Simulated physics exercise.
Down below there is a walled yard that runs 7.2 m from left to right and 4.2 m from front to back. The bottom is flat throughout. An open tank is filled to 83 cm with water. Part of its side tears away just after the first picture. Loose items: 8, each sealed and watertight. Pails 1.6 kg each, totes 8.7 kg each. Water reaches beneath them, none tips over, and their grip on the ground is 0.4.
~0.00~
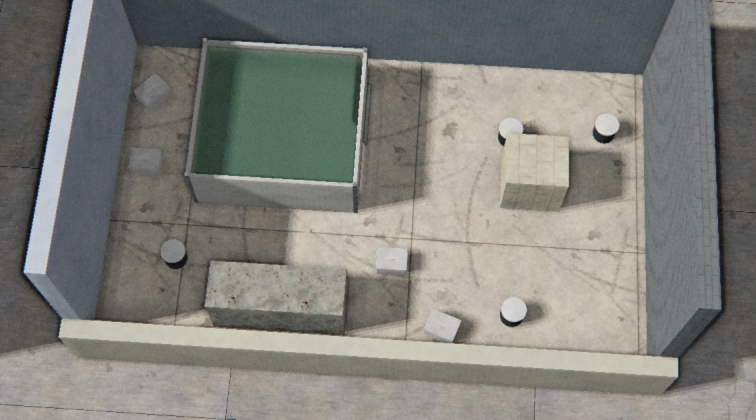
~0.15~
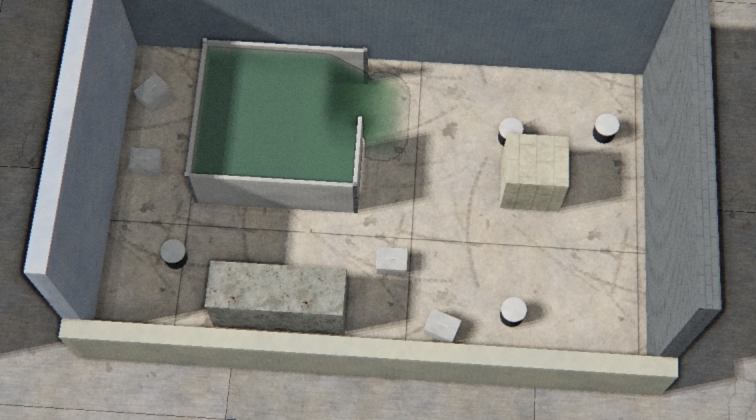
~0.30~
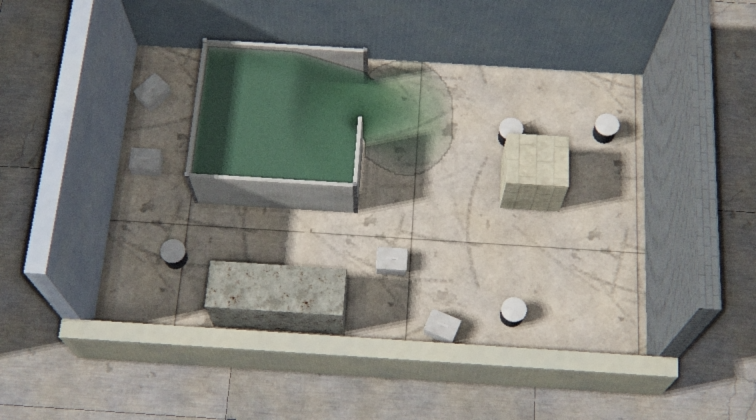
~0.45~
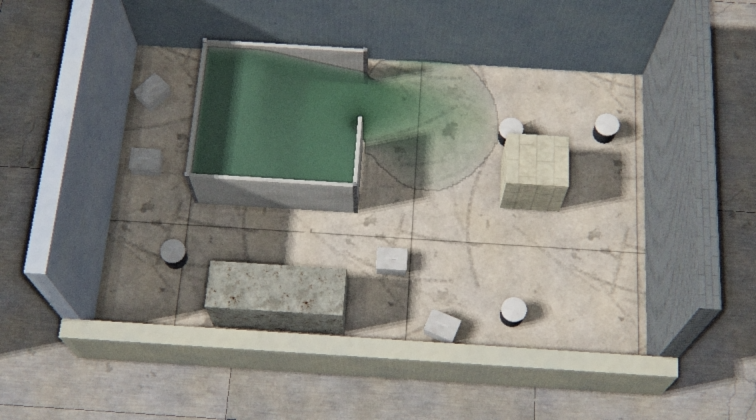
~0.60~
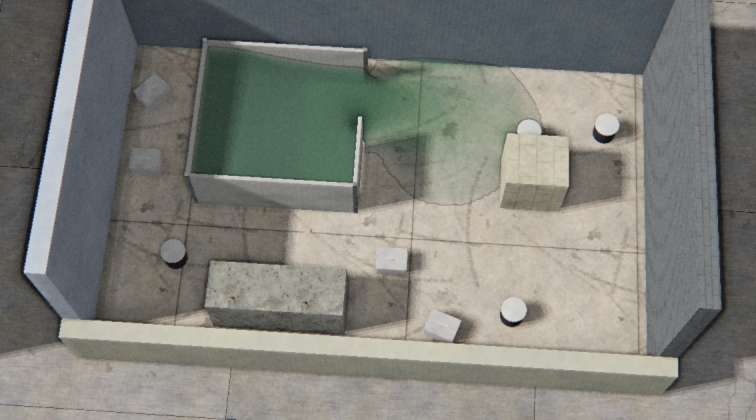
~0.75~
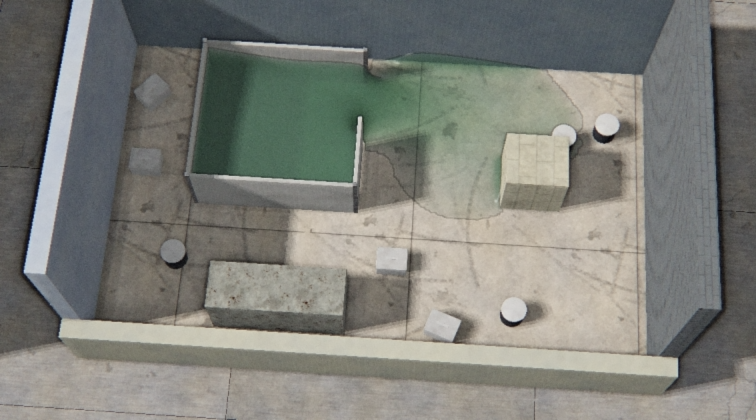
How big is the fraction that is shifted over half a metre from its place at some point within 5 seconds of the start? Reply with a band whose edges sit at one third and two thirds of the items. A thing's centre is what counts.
Band: One third to two thirds.
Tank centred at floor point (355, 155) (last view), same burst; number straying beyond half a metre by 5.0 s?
5.
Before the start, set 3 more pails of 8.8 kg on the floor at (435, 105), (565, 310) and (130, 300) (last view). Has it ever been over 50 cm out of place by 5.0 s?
Well, in turn they are above that, above that and below that.
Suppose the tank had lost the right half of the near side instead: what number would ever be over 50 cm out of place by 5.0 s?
That gives 7 of them.
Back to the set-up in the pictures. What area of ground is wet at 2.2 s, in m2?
I'd estimate close to 17 m2.
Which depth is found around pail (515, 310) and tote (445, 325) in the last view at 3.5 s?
22 and 6 cm.
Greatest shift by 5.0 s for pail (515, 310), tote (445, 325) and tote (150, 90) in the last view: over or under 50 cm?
The first is beyond the limit, the second beyond the limit, and the third inside the limit.
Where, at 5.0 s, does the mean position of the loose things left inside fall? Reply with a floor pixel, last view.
Around (291, 244).
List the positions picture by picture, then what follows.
In the first frame, a pail at (511, 128), on the bottom; a tote at (392, 258), on the bottom; water covers 4.0 m2; 0 of 8 have shifted.
In the second frame, a pail at (511, 128) rests on the ground; a tote at (392, 258), on the bottom; 4.7 m2 under water; 0 of 8 have shifted.
In the third frame, a pail at (511, 128), on the bottom; a tote at (392, 258), on the bottom; water covers 5.7 m2; 0 of 8 have shifted.
In the fourth frame, a pail at (511, 128) rests on the ground; a tote at (392, 258), on the bottom; water covers 6.9 m2; 0 of 8 have shifted.
In the fifth frame, a pail at (529, 130) rests on the ground, 25 cm from its start; a tote at (392, 258), on the bottom; water covers 8.0 m2; 1 of 8 have shifted.
In the sixth frame, a pail at (564, 136) rests on the ground, 72 cm from its start; a tote at (392, 258) rests on the ground; 9.0 m2 under water; 1 of 8 have shifted.
After 1.1 s 1 of 8 are over 50 cm from their spots; 0 afloat.
After 2.2 s 2 of 8 are over 50 cm from their spots; 2 afloat.
After 3.5 s 4 of 8 are over 50 cm from their spots; 3 afloat.
After 5.0 s 5 of 8 are over 50 cm from their spots, and 5 have been at some point; 4 afloat.
